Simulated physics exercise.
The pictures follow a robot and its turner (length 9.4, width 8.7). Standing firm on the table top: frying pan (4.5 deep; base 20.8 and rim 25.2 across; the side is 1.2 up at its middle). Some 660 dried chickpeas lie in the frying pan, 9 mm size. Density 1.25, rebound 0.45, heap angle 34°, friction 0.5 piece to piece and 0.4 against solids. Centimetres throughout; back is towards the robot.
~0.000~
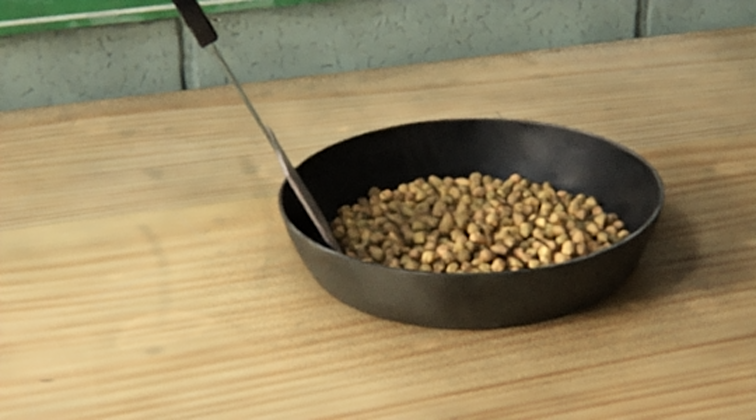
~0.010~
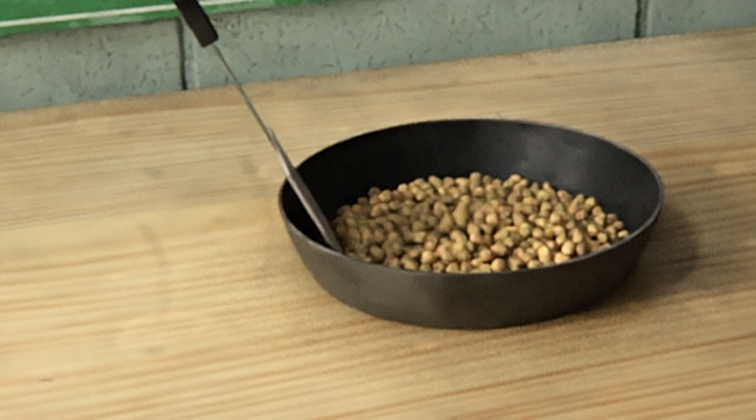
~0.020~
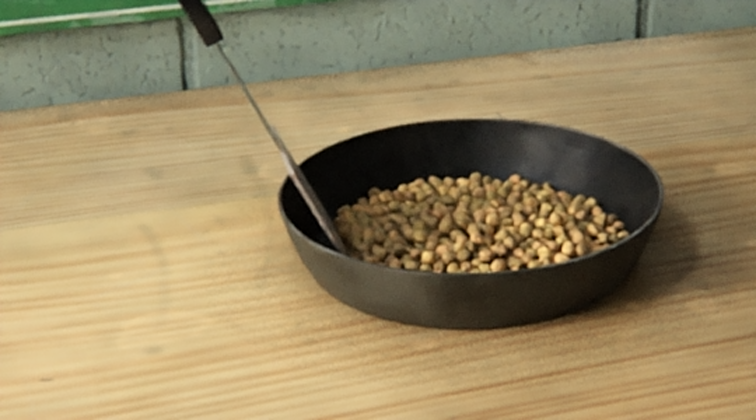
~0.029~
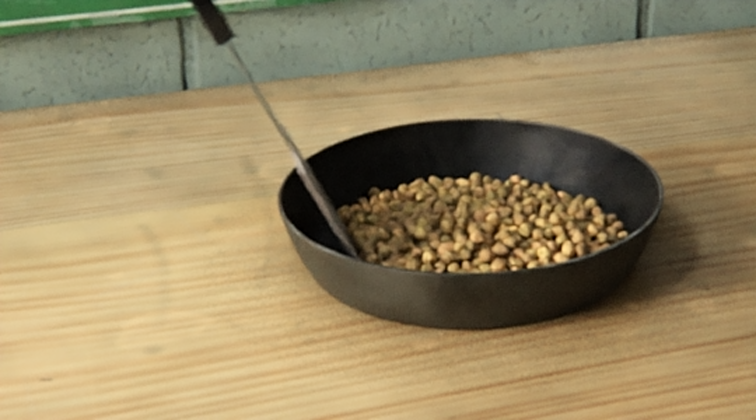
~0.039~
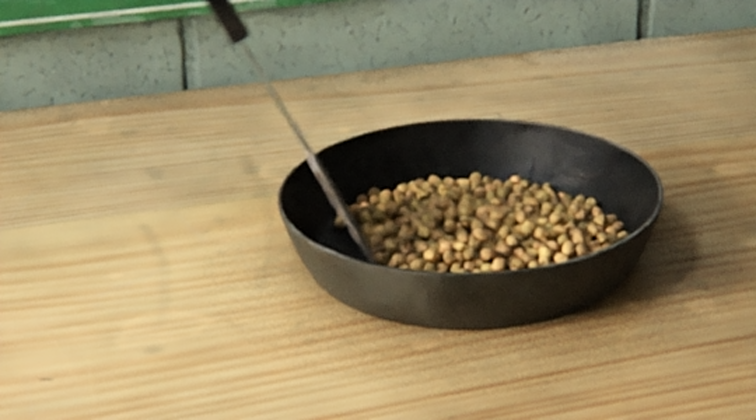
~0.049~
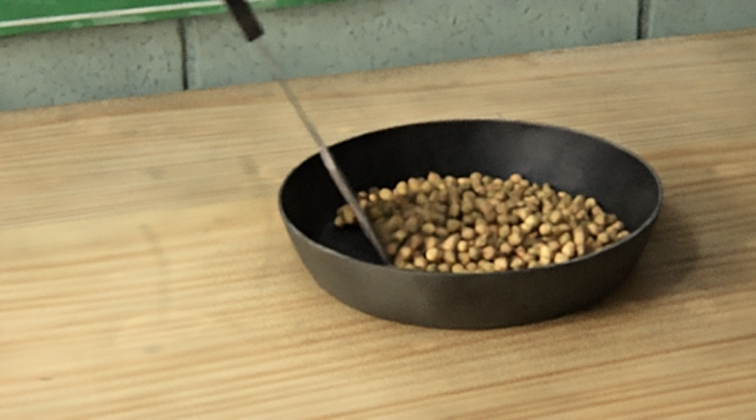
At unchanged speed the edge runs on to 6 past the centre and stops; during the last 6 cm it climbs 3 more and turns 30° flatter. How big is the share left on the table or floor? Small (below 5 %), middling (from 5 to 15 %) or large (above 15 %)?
On the table or floor the share is small, below 5 %.
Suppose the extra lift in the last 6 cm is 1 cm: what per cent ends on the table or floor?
Some 0 per cent.
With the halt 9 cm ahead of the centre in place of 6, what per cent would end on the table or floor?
In that case some 10 per cent.
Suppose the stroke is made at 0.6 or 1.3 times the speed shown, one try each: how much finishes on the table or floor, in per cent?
About 0 and 10 per cent.
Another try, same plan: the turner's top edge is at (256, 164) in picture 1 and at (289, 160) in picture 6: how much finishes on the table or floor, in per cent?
Some 0 per cent.
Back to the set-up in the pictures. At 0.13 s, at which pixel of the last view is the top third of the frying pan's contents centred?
Near (516, 213).
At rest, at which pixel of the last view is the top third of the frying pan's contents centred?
Around (593, 205).
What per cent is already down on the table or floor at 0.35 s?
Some 2 per cent.
After 0.09 s, sloping 65°, highest piece 6 above the table; 657 in the frying pan.
After 0.13 s, sloping 55°, highest piece 7 above the table; 657 in the frying pan.
After 0.35 s, sloping 35°, highest piece 5 above the table; 638 in the frying pan, 18 on the table or floor, 1 on the blade or in flight.
After 1.40 s, sloping 35°, highest piece 5 above the table; 638 in the frying pan, 19 on the table or floor.
In the end, 638 in the frying pan, 19 on the table or floor. That is 3 % on the table or floor.
